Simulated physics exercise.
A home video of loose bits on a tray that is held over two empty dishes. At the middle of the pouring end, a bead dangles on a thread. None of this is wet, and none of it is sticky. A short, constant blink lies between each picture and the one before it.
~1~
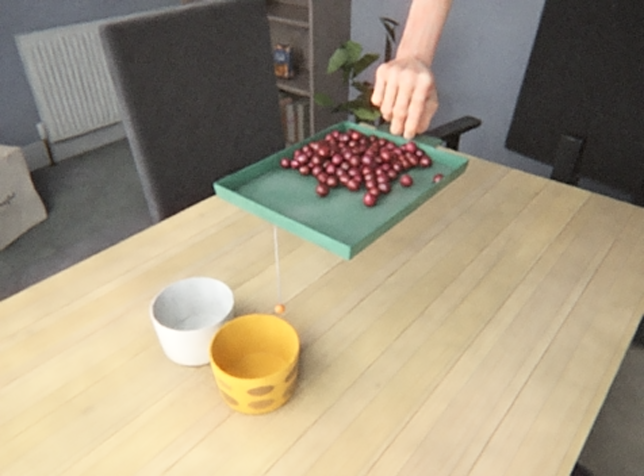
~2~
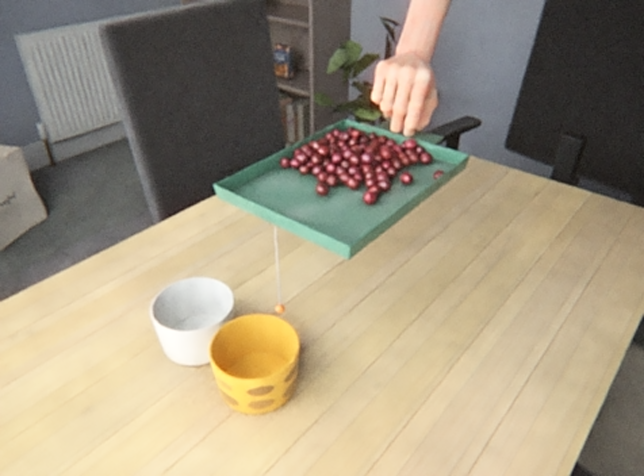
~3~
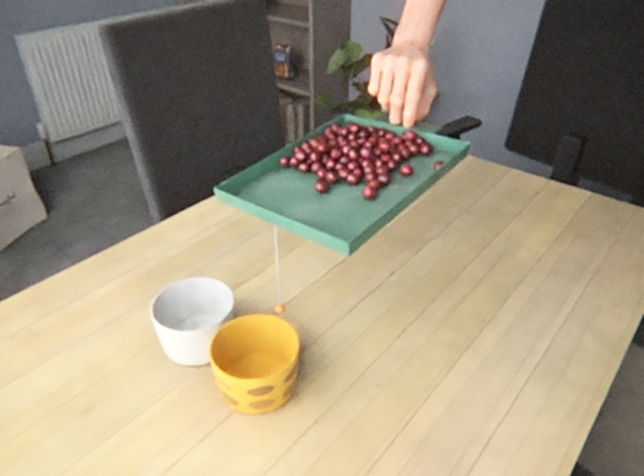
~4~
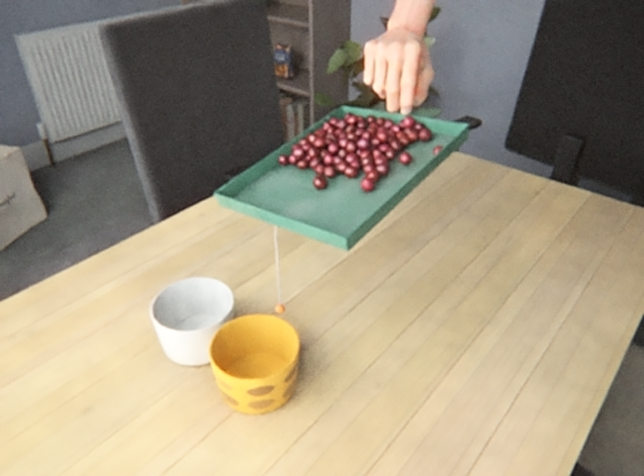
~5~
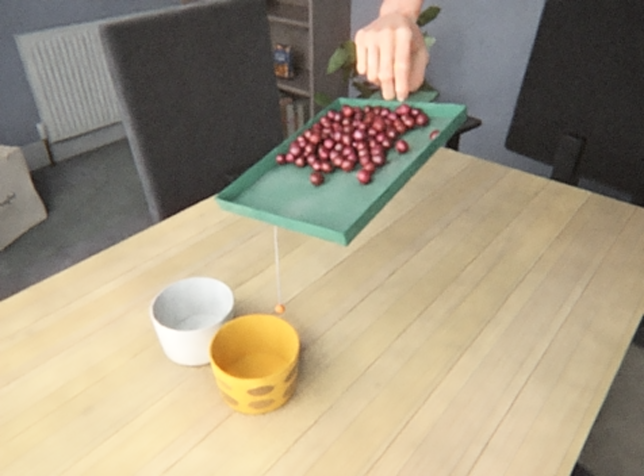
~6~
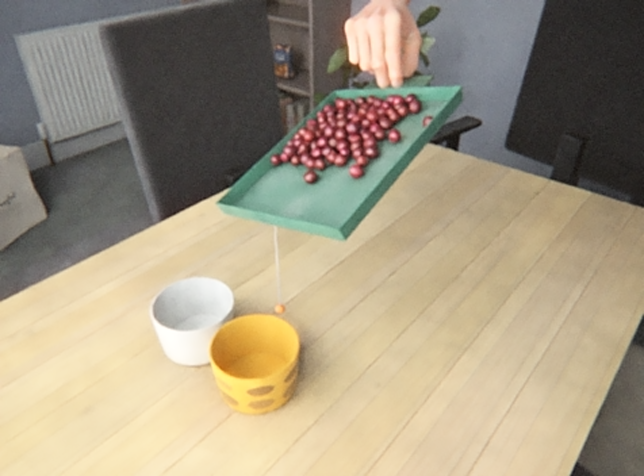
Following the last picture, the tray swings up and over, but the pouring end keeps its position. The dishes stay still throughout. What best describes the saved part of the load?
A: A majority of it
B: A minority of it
(B) A minority of it.
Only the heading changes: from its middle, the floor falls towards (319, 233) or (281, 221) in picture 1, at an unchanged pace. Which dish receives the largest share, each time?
1: The dish to the right. 2: The dish to the right.
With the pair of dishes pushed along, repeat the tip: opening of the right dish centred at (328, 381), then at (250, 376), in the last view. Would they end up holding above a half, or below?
Short of half, then short of half.
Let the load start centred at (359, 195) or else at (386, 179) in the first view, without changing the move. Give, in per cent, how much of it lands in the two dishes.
40 and 40 per cent.
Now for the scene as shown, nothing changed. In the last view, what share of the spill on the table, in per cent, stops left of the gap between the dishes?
It works out at some 30 percent.
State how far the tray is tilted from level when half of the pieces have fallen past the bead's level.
Around 120 degrees of turn.
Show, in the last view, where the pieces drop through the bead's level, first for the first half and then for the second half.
Early-half point (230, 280); late-half point (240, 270).
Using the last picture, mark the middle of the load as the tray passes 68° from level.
Roughly at (261, 170).
Soon, tray tipped steeply; most on the tray; a small part in the left dish; a stray few outside both; a small part in the air.
A while on, tray tipped past a quarter turn; most on the tray; a stray few in the right dish; a small part in the left dish; a stray few outside both; a stray few in the air.
Towards the end, tray tipped past a quarter turn; a stray few in the right dish; about a third in the left dish; about two thirds outside both.
Finally, tray tipped past a quarter turn; a stray few in the right dish; about a third in the left dish; about two thirds outside both.
